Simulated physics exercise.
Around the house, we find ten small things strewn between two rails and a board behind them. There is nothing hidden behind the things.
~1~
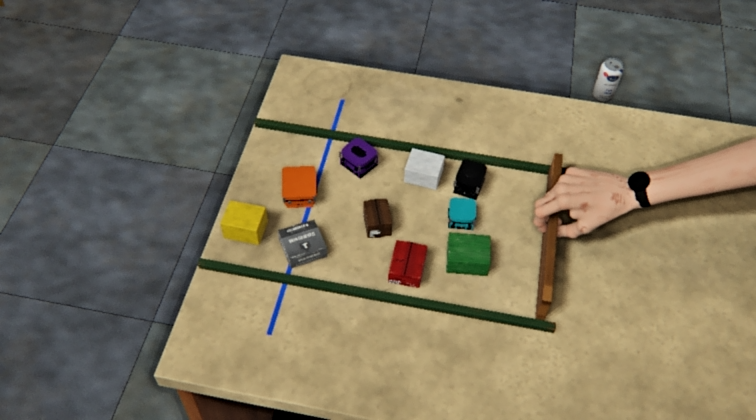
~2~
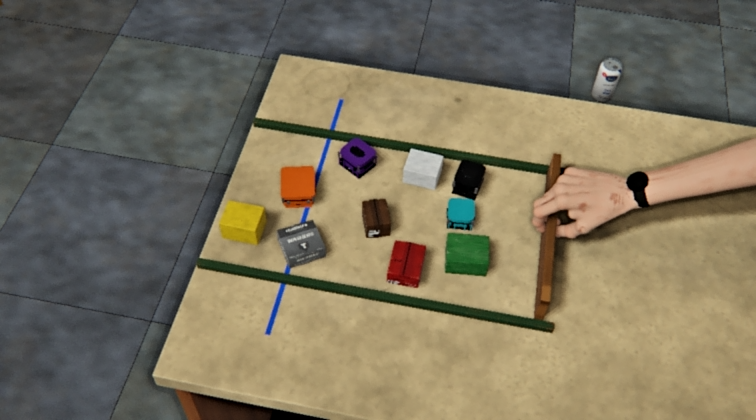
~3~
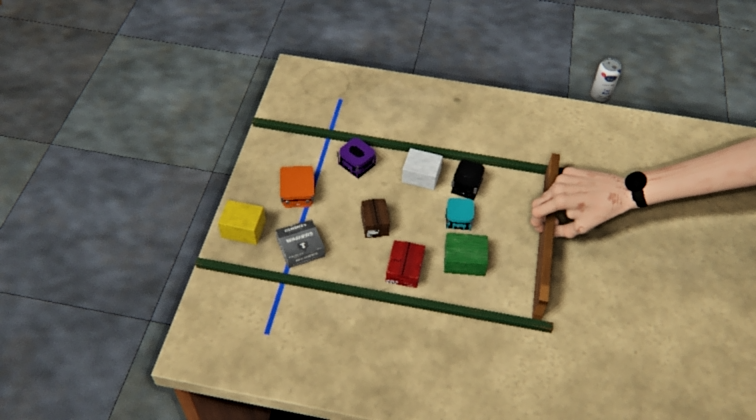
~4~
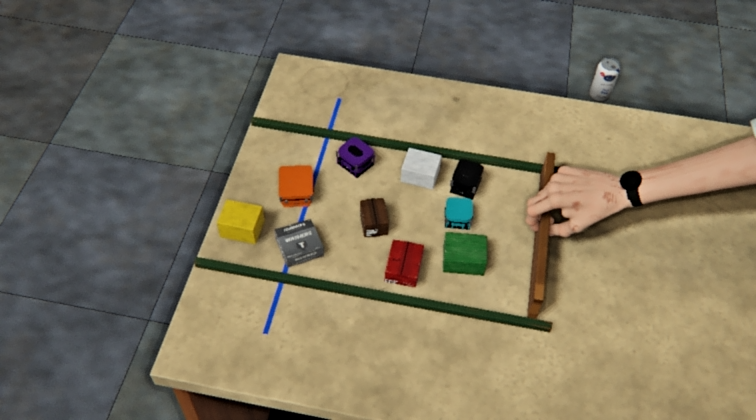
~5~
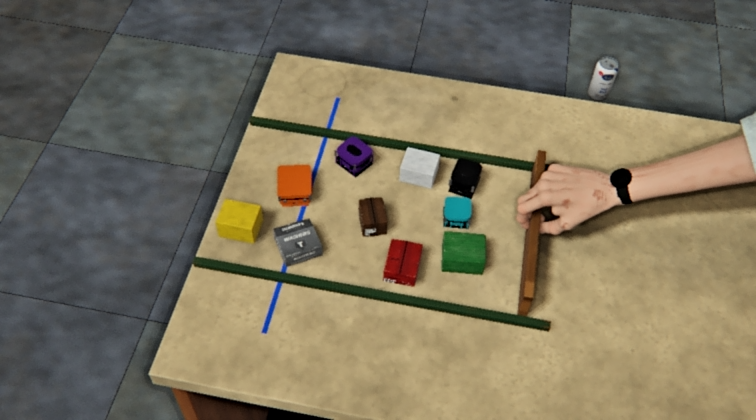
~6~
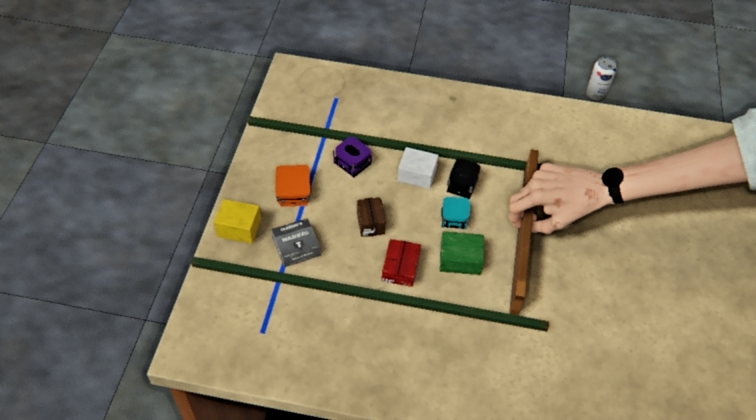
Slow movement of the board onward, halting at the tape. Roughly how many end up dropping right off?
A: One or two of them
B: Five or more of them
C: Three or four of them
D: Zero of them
Option A: One or two of them.
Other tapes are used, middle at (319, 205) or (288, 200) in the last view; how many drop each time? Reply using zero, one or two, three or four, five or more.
Going place by place, the count is no fall at all; 1 or 2.
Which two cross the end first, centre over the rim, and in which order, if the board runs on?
Yellow block, then purple case.
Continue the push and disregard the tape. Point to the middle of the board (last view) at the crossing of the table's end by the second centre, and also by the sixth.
First about (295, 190), next about (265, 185).
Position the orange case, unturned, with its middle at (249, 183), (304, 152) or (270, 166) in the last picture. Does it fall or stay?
Try one it is not knocked off; try two it goes off the edge; try three it is not knocked off.
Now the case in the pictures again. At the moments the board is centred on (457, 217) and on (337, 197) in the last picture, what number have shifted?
I get 4 at the one place and 10 at the other.
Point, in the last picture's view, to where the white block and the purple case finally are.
First: About (277, 144); second: About (247, 137).
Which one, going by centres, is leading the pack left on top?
Result: Purple case.
Early on, none off yet; yellow block at rest near (238, 221); orange case at rest near (293, 186); grey box at rest near (296, 242).
A while later, none off yet; yellow block travelled a little near (228, 218); orange case travelled about its own width near (272, 175); grey box travelled about its own width near (263, 233).
Finally, the number that fall off is one or two; lost, yellow block.
